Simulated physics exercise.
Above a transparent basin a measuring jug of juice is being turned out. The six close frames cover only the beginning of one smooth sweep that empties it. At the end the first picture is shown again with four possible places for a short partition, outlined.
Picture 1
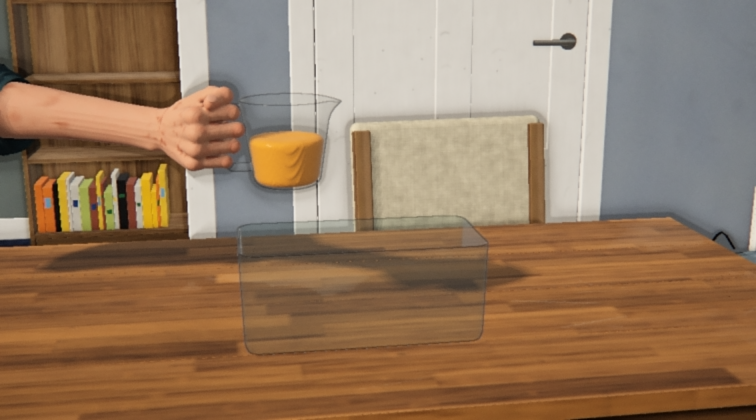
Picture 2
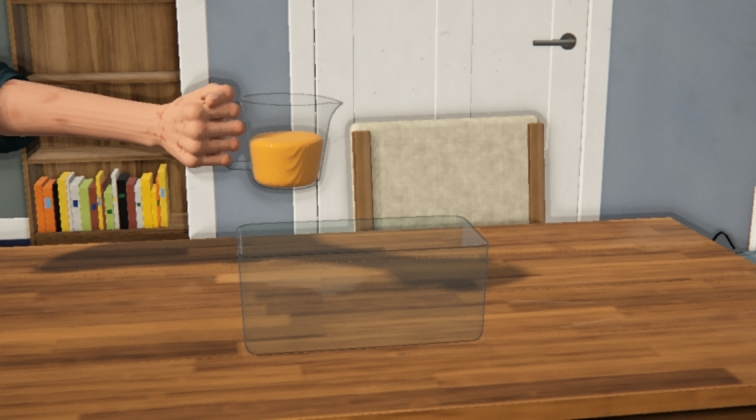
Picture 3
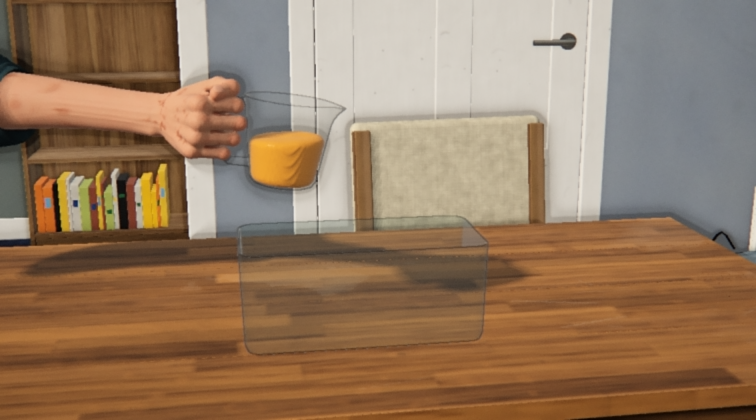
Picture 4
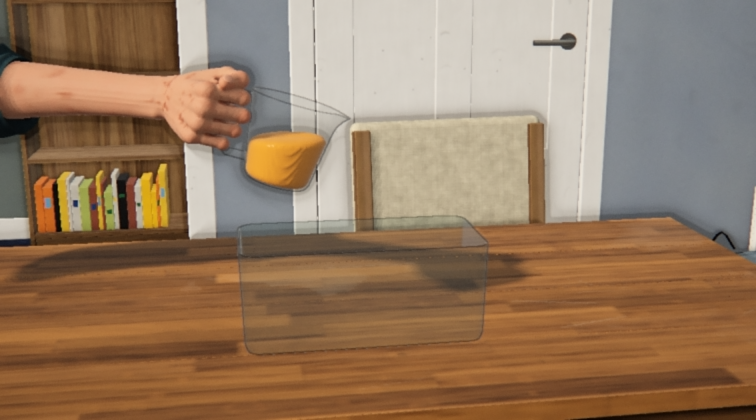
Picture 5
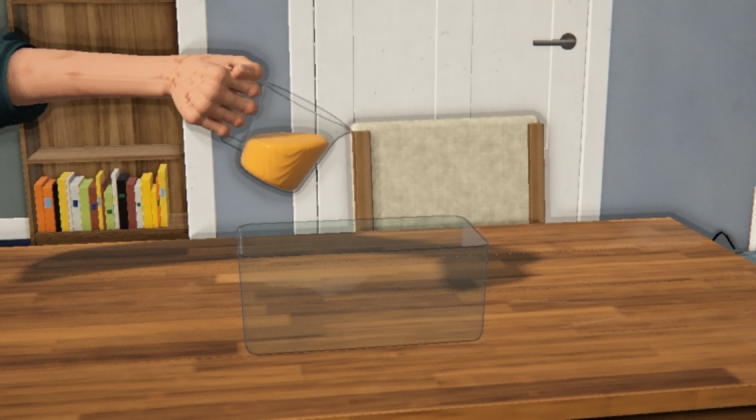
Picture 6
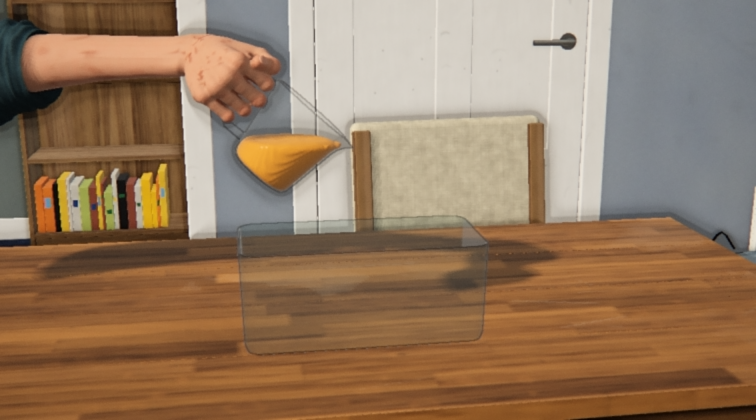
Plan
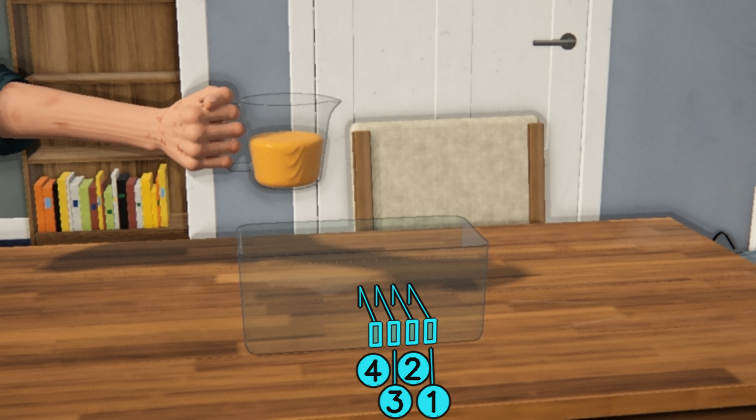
A hand tilts a clear jug of orange juice rightward above a transparent basin.
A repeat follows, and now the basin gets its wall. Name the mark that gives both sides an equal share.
Choose 3.
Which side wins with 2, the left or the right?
The left one.
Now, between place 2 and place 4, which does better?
4.
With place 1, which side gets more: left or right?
The left one.
In cyan, 1 at (430, 348); 2 at (412, 349); 3 at (394, 350); 4 at (376, 352).
Choosing 1, about 88 % ends left of the wall and 9 % right of it.
Choosing 2, about 90 % ends left of the wall and 8 % right of it.
Choosing 3, about 52 % ends left of the wall and 47 % right of it.
Choosing 4, about 24 % ends left of the wall and 76 % right of it.
